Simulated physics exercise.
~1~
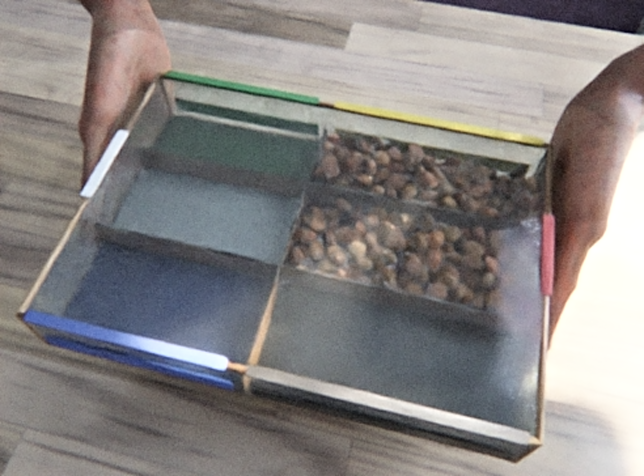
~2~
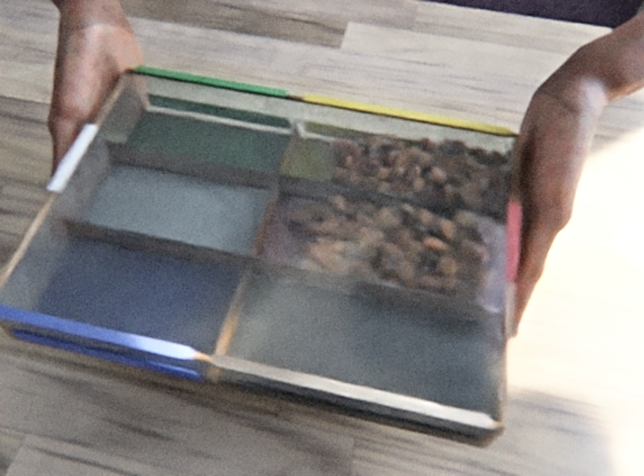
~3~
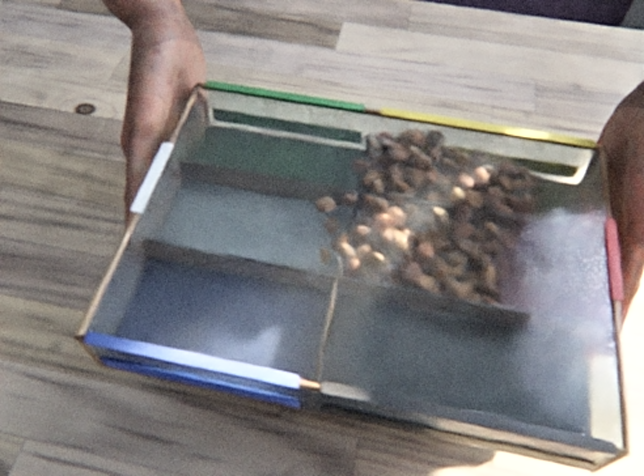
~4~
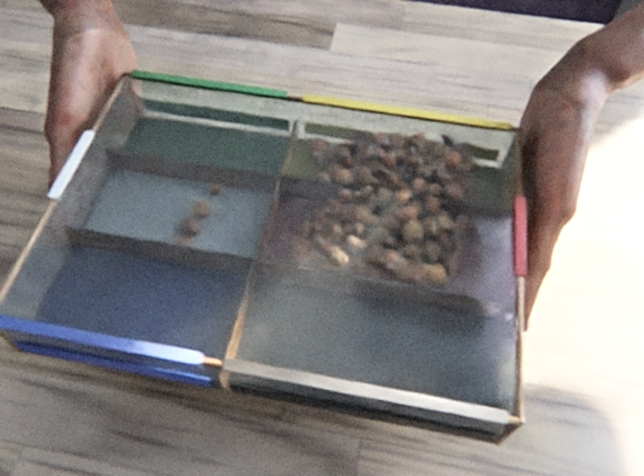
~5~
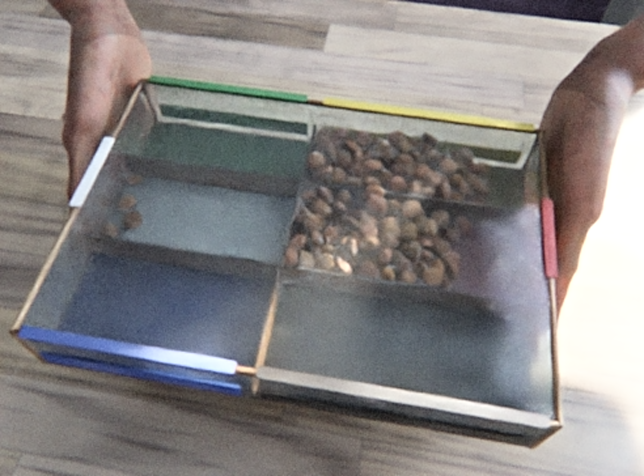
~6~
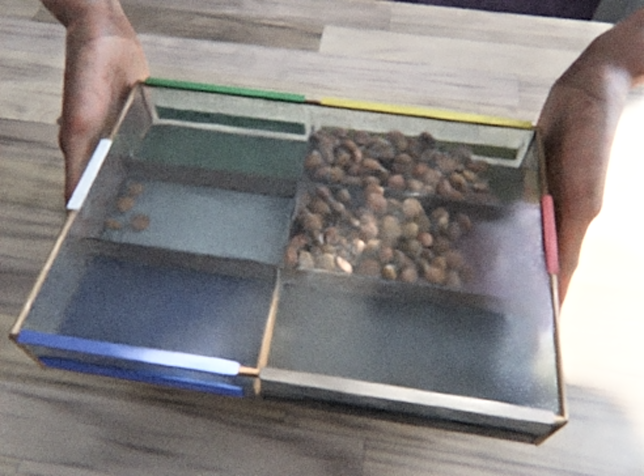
Two hands shake a lidded, divided box sideways, sending a few brown pieces into the left section.
